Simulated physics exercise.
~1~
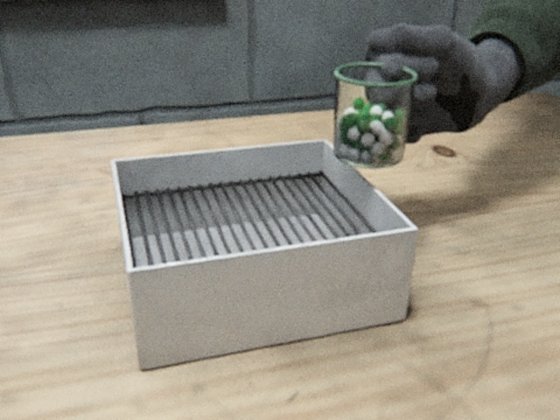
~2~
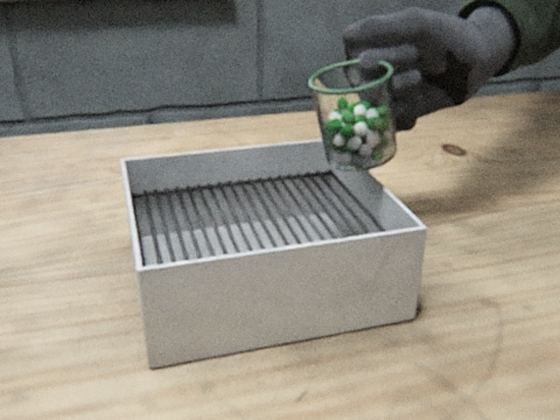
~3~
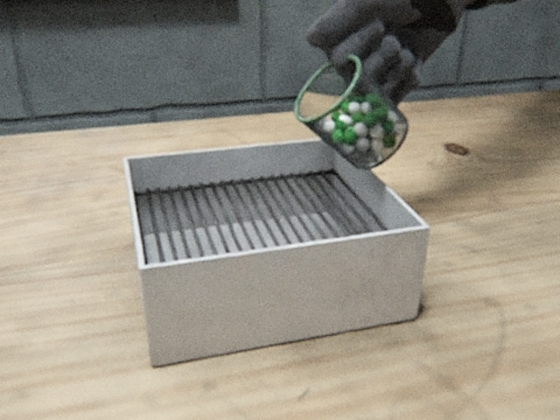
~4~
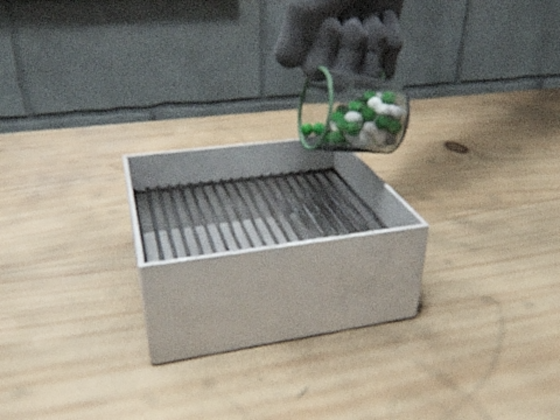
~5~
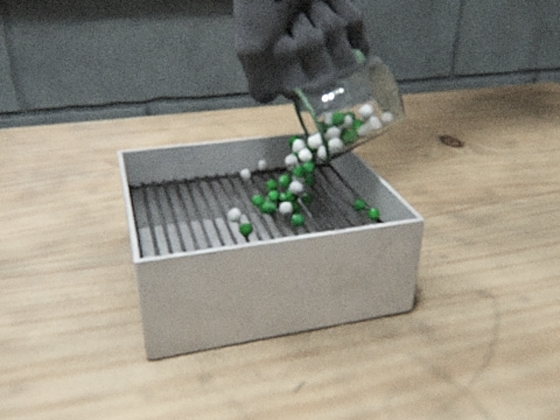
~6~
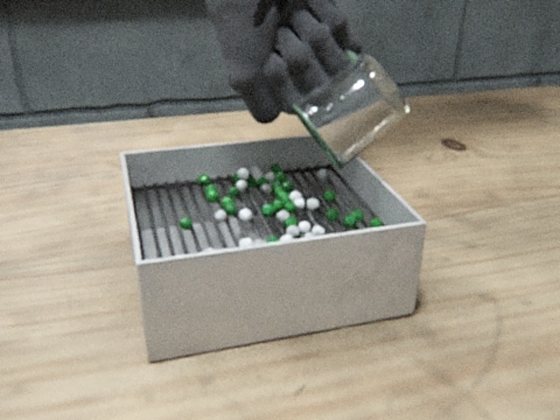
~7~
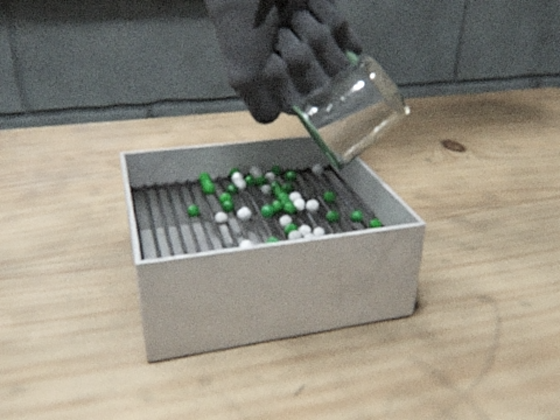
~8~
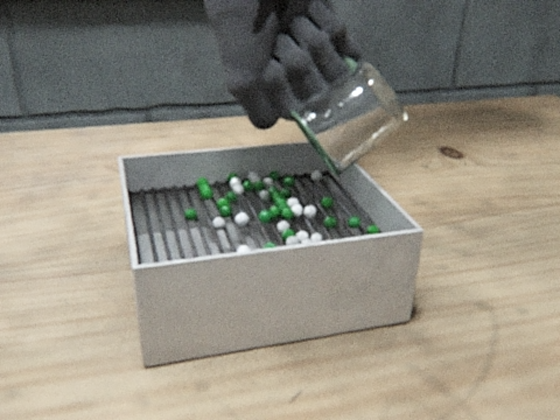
Gloved hand tipping green and white beads from a clear cup onto a boxed wire rack, where both colours stay lying.
